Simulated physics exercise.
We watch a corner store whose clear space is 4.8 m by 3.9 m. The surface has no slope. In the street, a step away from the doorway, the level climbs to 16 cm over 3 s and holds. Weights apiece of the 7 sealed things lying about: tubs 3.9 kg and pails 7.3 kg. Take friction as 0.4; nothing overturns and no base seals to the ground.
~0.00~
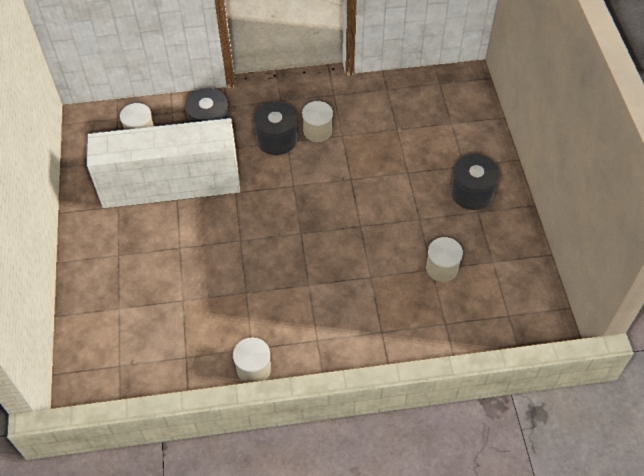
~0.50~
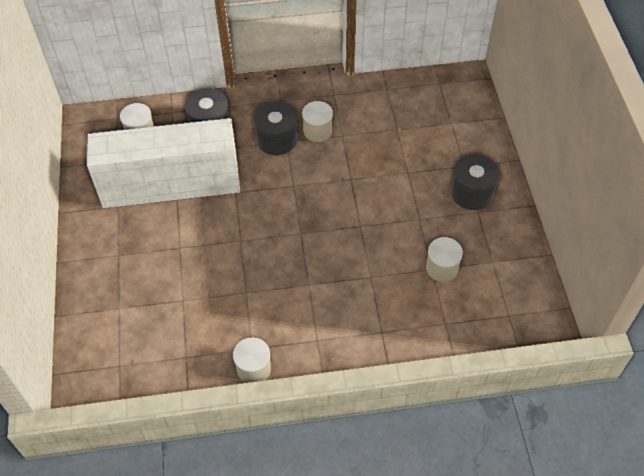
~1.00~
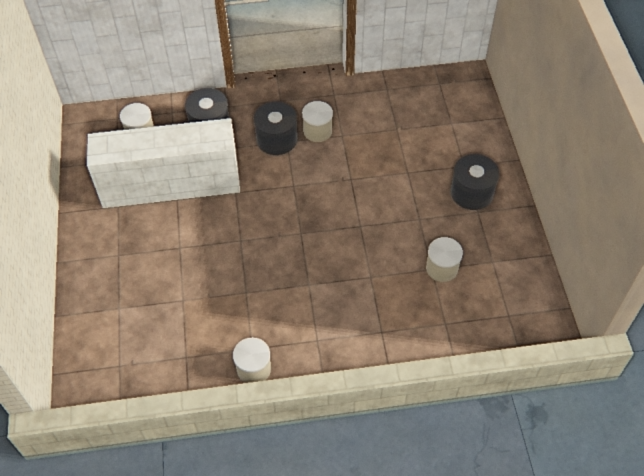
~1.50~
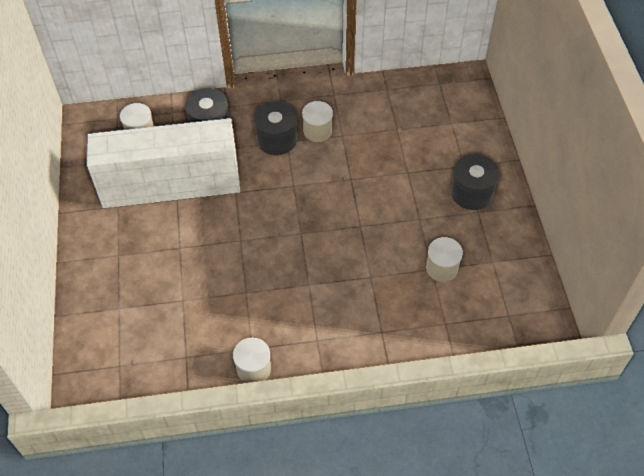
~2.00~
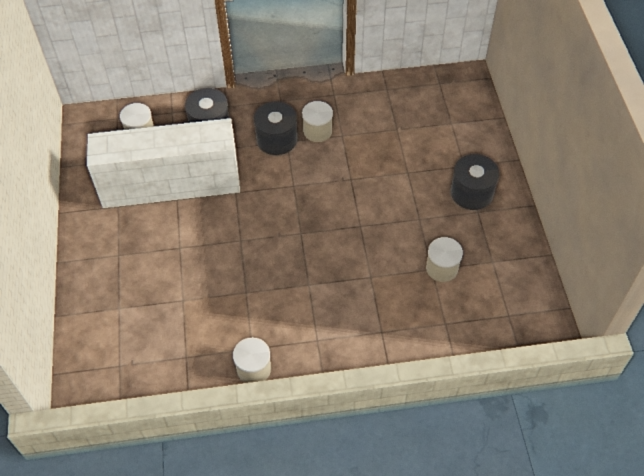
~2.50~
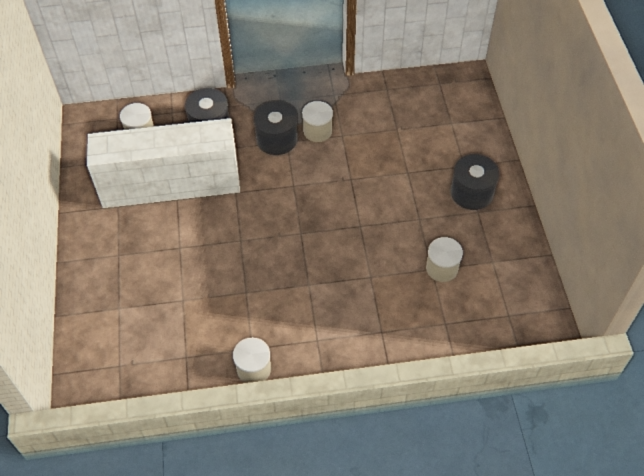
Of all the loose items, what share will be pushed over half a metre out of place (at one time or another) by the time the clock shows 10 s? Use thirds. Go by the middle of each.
That comes to one to two thirds.
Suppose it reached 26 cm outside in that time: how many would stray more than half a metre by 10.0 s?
Then 6.
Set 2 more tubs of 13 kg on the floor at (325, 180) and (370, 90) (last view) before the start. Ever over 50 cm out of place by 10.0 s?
In turn: More, short of it.
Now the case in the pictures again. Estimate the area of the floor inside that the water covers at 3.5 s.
Roughly 2.5 m2.
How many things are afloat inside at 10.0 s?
At that moment 3.
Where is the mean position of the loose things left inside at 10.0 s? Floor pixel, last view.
At about (328, 247).
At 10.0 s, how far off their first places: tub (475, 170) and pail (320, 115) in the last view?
In that order: 150 cm, 100 cm.
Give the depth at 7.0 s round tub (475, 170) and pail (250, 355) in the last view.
About 4 and 5 cm.
After 3.5 s 0 of 7 are over 50 cm from their spots; 0 afloat.
After 4.5 s 2 of 7 are over 50 cm from their spots; 0 afloat.
After 7.0 s 3 of 7 are over 50 cm from their spots; 2 afloat.
After 10.0 s 3 of 7 are over 50 cm from their spots, and 3 have been at some point; 3 afloat.
